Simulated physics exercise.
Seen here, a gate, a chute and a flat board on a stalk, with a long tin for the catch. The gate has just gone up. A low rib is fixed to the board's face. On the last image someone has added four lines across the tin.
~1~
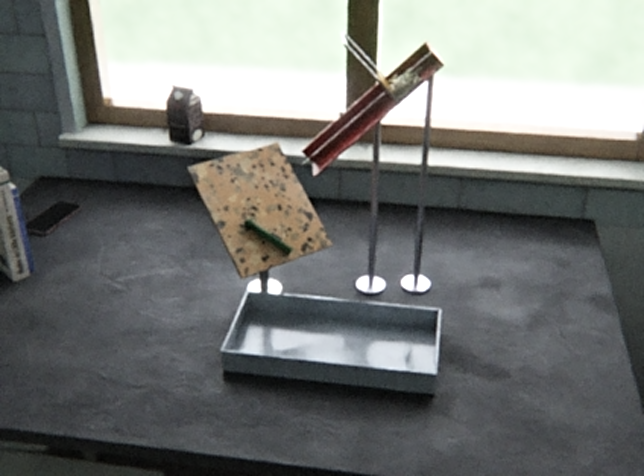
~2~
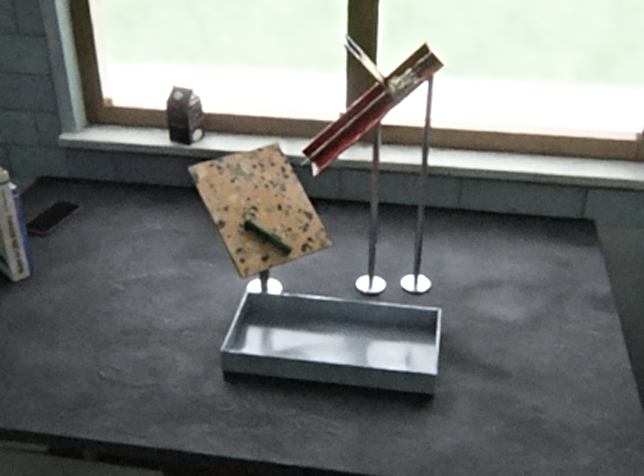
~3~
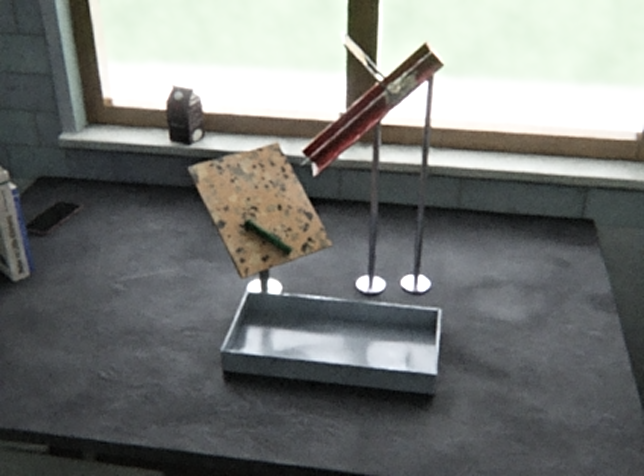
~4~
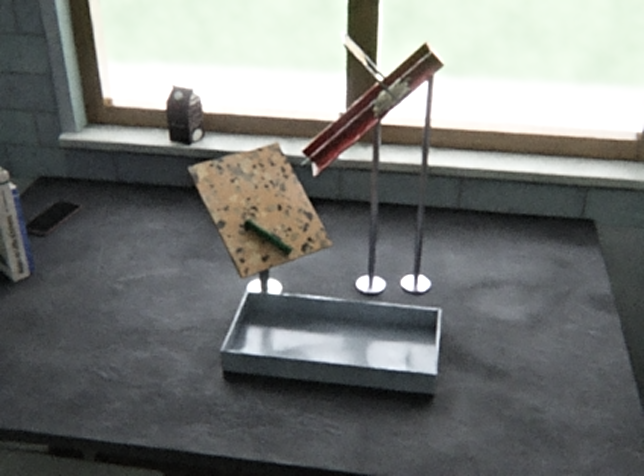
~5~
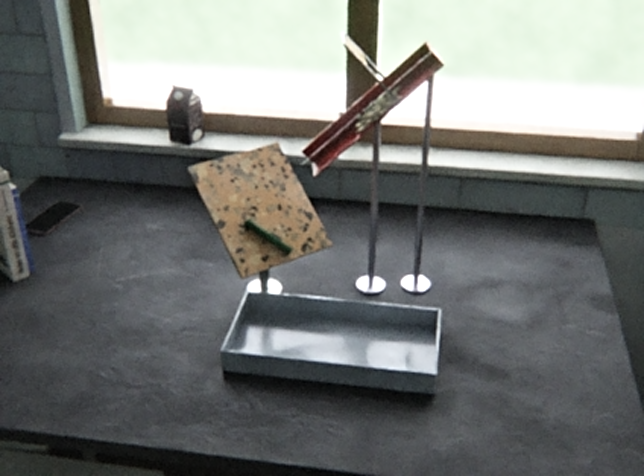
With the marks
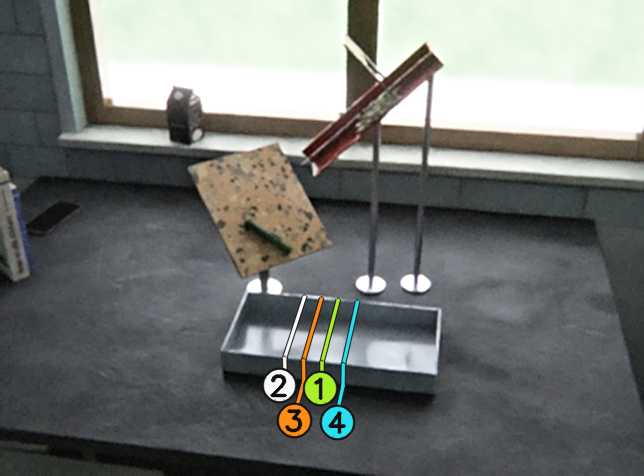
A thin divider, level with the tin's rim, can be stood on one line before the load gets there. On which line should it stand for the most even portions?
Choose 3.
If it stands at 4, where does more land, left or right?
Left.
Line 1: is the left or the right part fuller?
The left side.
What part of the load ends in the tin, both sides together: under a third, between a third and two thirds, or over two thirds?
It is between a third and two thirds.
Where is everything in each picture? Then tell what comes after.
The first frame shows load behind the gate at (401, 83), white beans; lip of the chute at (314, 170), sloping fairly steeply.
The second frame shows middle of the board at (261, 206), tilted fairly steeply; middle of its low edge at (289, 261); of its high edge at (234, 154).
The third frame shows front corners of the tin at (222, 350) and (436, 373), empty; front of the load at (388, 103).
The fourth frame shows middle of the load at (388, 97); its front at (376, 115), about a quarter of the way to the lip; rib from (247, 219) to (293, 250).
The fifth frame shows middle of the load at (376, 108); its front at (359, 130), about half of the way to the lip.
On the marked copy, line 1 crosses the front rim at (322, 361); line 2 crosses the front rim at (284, 357); line 3 crosses the front rim at (303, 359); line 4 crosses the front rim at (343, 363).
With 1, of what is caught, most on the left of the divider, a small part on the right.
With 2, of what is caught, a stray few on the left of the divider, nearly all on the right.
With 3, of what is caught, about a third on the left of the divider, about two thirds on the right.
With 4, of what is caught, all on the left of the divider, none on the right.
